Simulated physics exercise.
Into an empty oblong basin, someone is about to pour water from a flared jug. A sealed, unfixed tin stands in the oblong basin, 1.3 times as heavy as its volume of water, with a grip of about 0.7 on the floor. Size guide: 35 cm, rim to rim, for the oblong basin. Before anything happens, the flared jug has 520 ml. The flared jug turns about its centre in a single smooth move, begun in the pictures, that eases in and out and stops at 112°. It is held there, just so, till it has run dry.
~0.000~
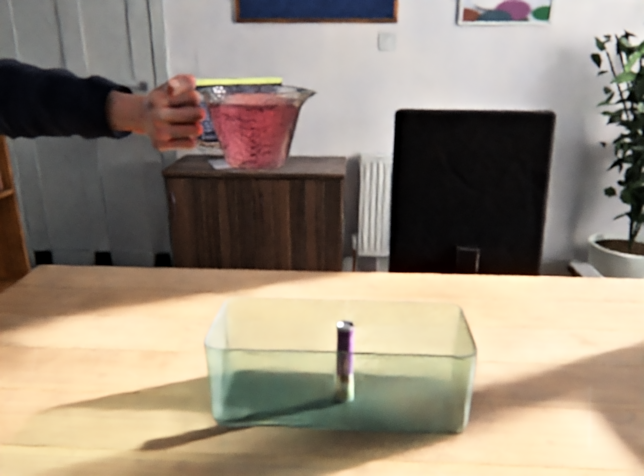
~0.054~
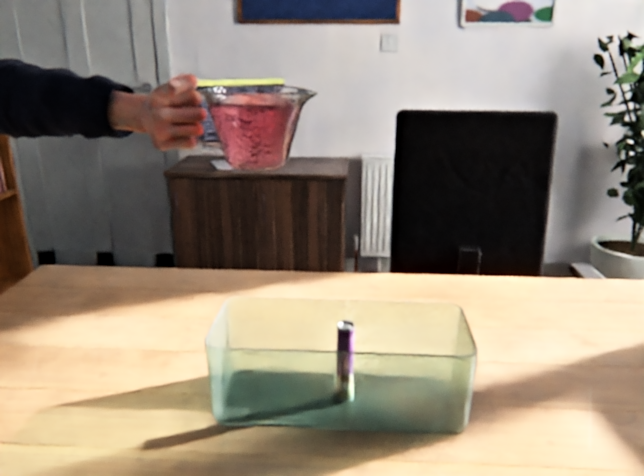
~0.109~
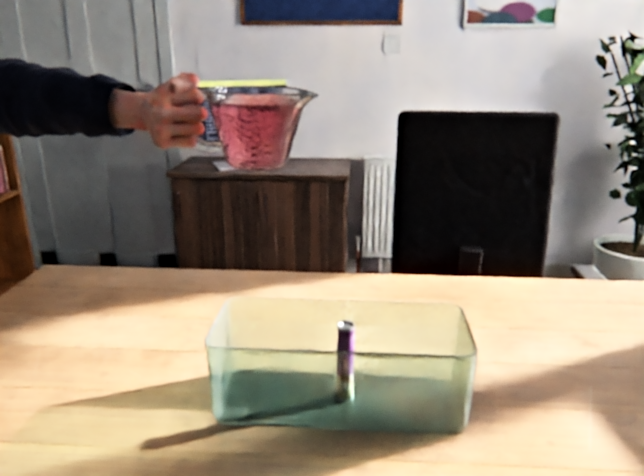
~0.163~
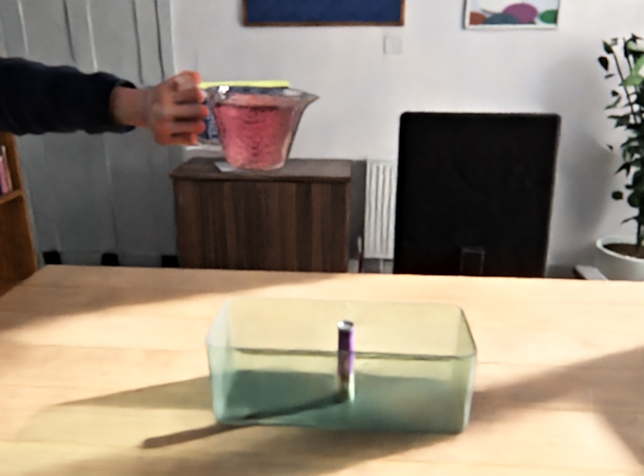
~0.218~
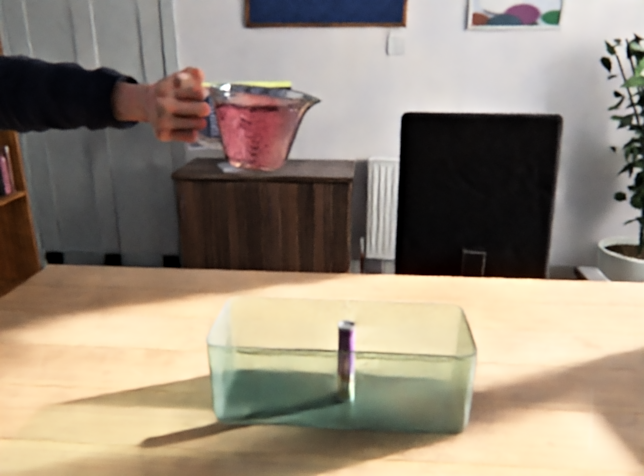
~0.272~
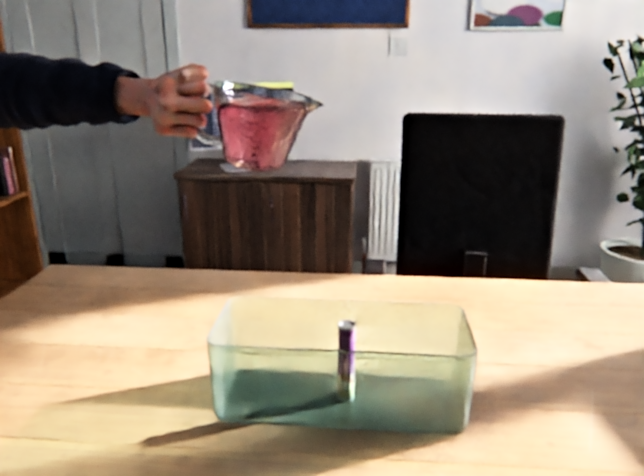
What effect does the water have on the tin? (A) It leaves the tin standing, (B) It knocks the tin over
It leaves the tin standing (A).
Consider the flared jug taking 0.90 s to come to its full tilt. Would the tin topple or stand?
In that case the tin does not tip.
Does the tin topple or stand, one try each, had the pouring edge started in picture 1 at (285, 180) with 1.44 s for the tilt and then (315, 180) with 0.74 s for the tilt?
Trial 1 - tin tips; trial 2 - tin tips.
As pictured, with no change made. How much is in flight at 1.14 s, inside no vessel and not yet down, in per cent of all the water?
In-air share: About 20 %.
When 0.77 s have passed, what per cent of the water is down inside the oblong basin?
Roughly 8 percent.
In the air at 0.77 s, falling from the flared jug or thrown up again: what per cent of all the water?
Roughly 32 %.
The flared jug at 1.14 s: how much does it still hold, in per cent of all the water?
Roughly 5 per cent.
By 0.77 s the tilt is 62° and 59 per cent is still to pour; the tin stands where it began.
By 1.14 s the tilt is 100° and 5 per cent is still to pour; the tin stands where it began.
By 1.52 s the tilt is 112° and 0 per cent is still to pour; the tin stands where it began.
By 1.94 s the tilt is 112° and 0 per cent is still to pour; the tin stands where it began.
At rest the tin stands where it began.
